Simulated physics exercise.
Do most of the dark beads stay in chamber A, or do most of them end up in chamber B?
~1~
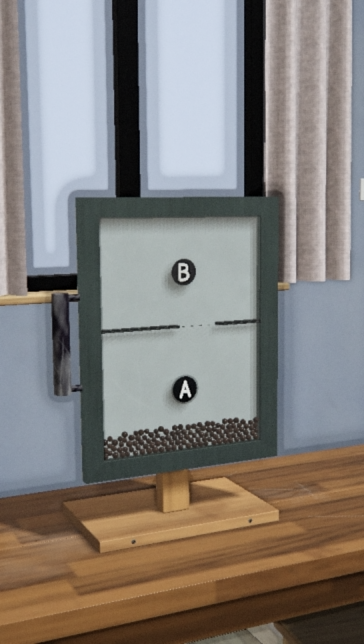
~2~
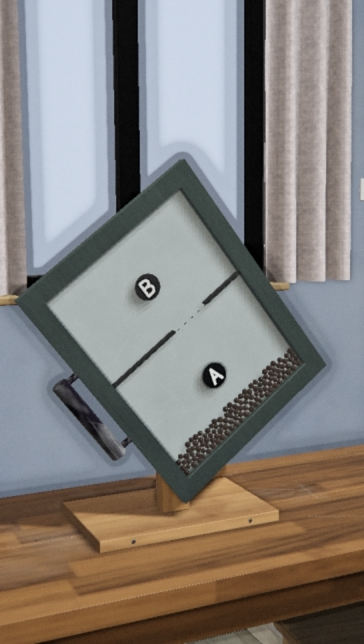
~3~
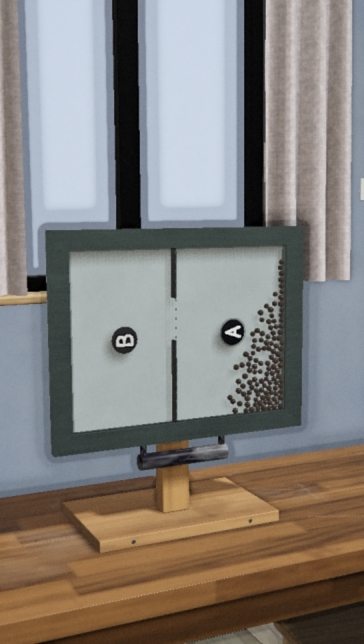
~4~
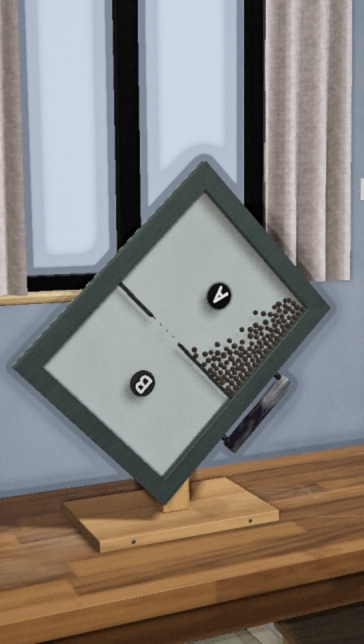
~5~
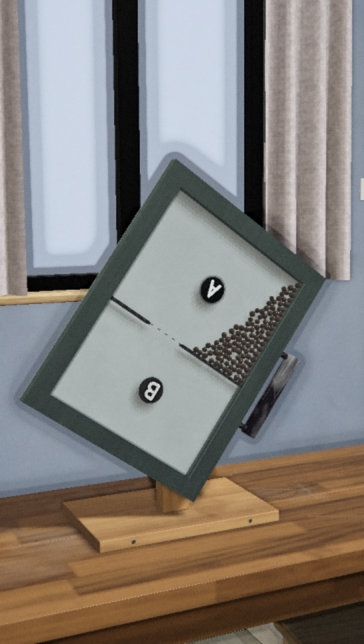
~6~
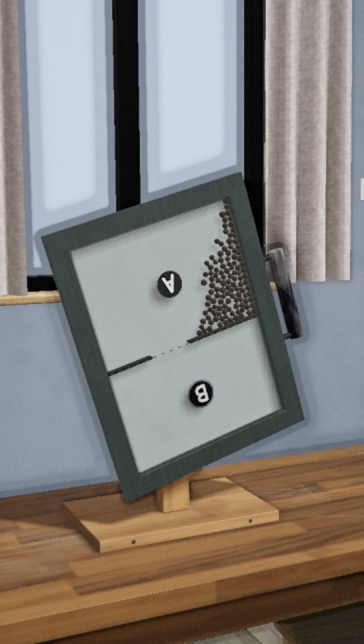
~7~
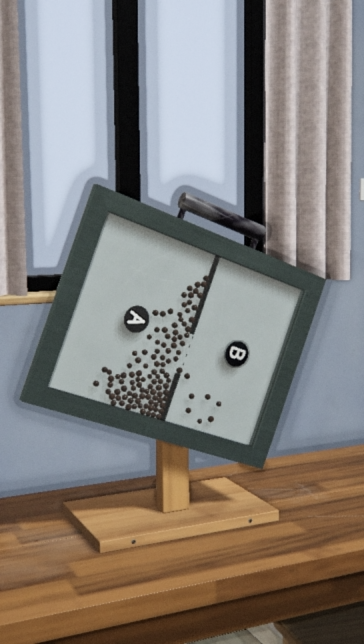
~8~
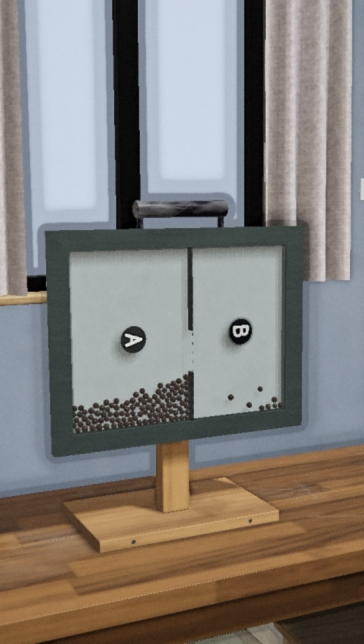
Most of the beads stay in chamber A. Only a few end up in chamber B.
